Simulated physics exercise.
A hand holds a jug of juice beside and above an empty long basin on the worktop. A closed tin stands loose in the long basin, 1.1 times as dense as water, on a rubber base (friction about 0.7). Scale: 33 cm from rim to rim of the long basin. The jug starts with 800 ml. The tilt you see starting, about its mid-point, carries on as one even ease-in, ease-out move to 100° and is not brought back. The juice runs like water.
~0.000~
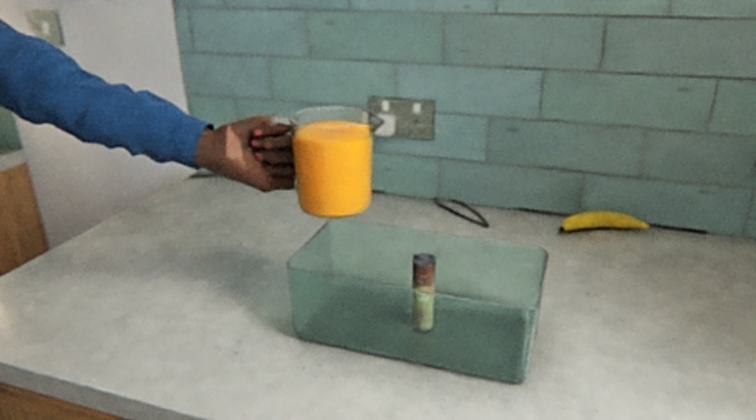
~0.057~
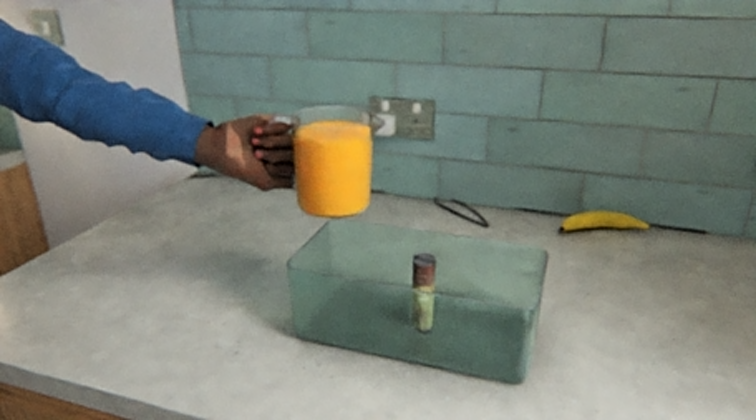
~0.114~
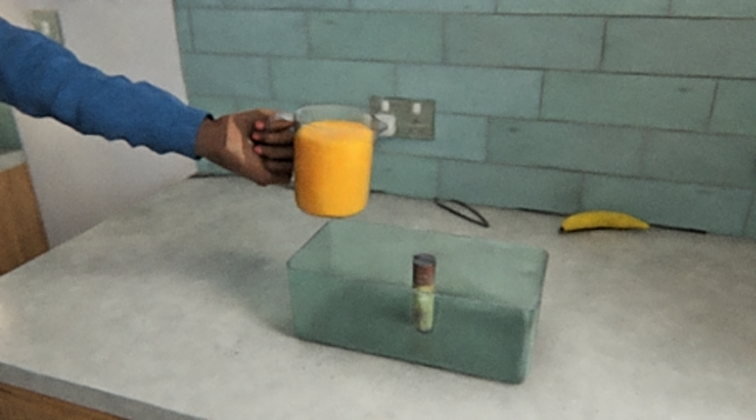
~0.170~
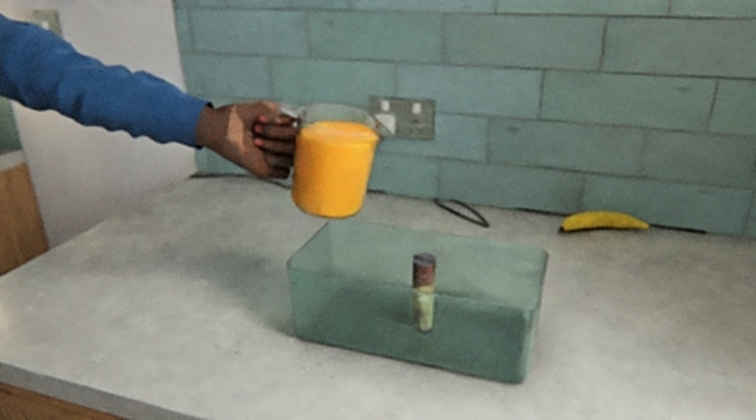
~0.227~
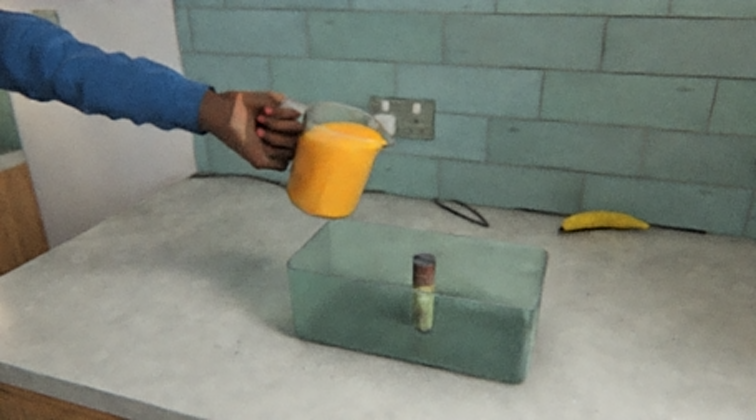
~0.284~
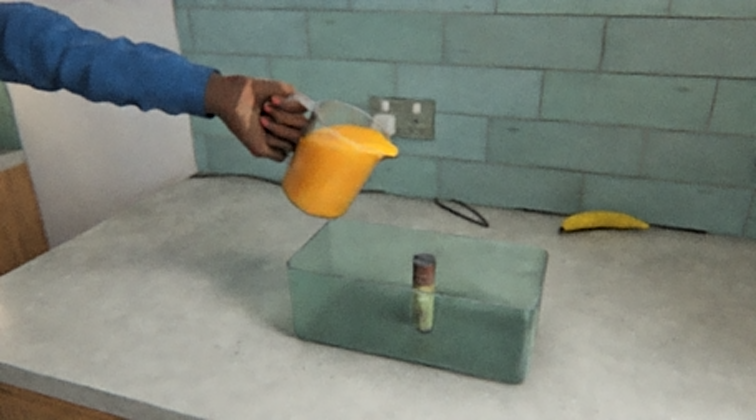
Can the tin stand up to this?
The tin falls.
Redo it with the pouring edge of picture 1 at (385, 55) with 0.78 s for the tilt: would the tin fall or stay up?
Then it remains upright.
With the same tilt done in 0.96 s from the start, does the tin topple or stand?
Then it goes over.
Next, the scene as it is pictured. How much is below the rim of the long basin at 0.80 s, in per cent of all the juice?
About 64 per cent.
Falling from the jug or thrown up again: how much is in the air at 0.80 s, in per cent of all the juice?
Some 14 per cent.
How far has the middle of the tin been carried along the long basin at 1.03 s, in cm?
About 8 cm.
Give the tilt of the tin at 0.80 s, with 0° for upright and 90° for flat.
About 0°.
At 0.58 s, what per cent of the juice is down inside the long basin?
About 14 per cent.
Then, 0.58 s in, the tilt is 85° and 65 per cent is still to pour; the tin stands where it began.
Then, 0.80 s in, the tilt is 100° and 22 per cent is still to pour; the tin stands where it began.
Then, 1.03 s in, the tilt is 100° and 5 per cent is still to pour; the tin lies on its side.
Then, 1.28 s in, the tilt is 100° and 1 per cent is still to pour; the tin lies on its side.
Finally, the tin lies on its side.
